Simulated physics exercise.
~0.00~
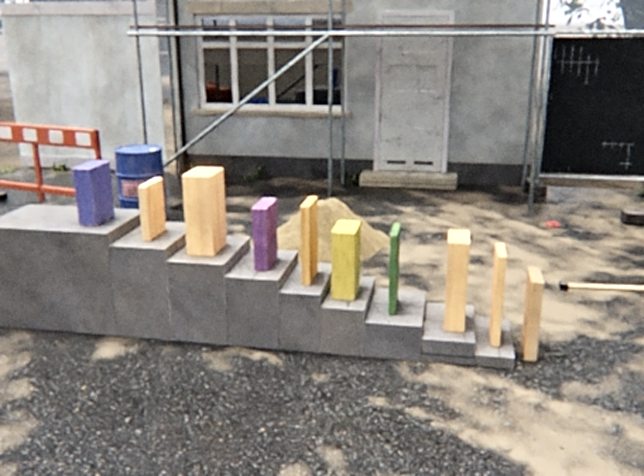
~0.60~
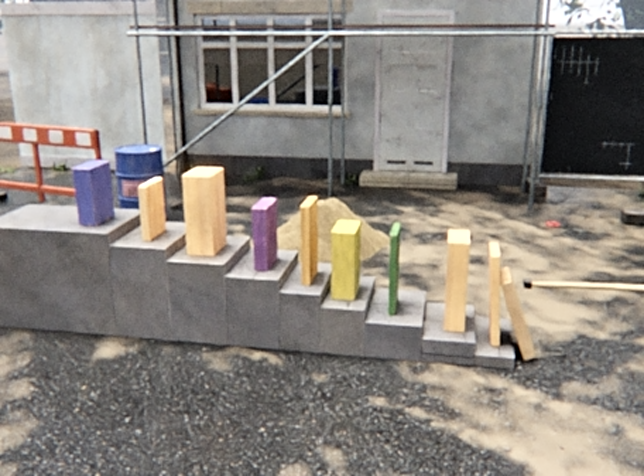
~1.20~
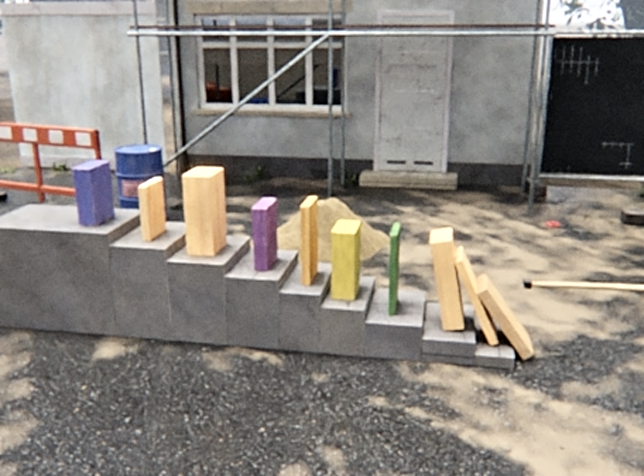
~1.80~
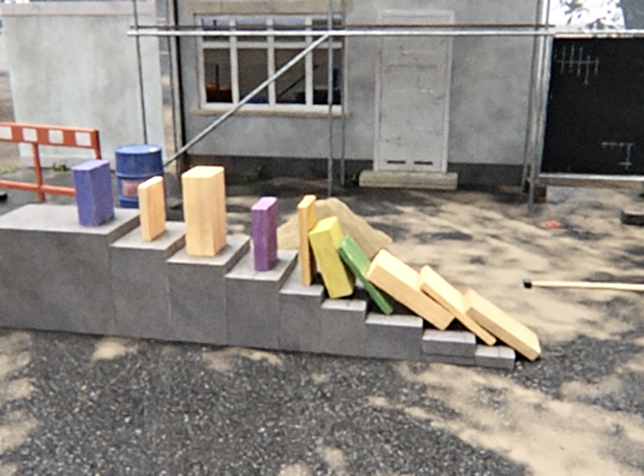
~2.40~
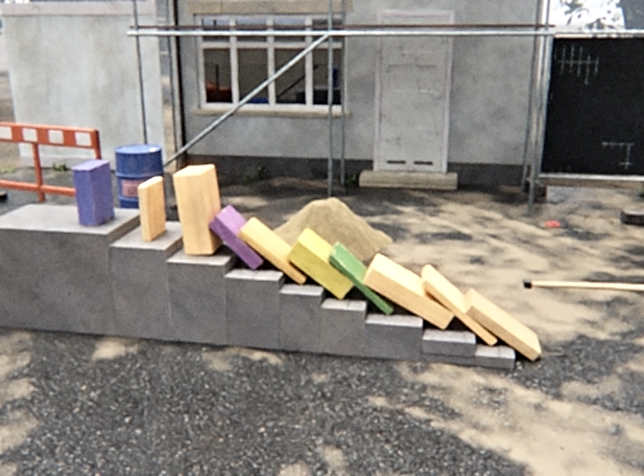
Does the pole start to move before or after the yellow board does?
The pole starts to move before the yellow board. It shifts left while the yellow board is still upright, and the yellow board only leans later.
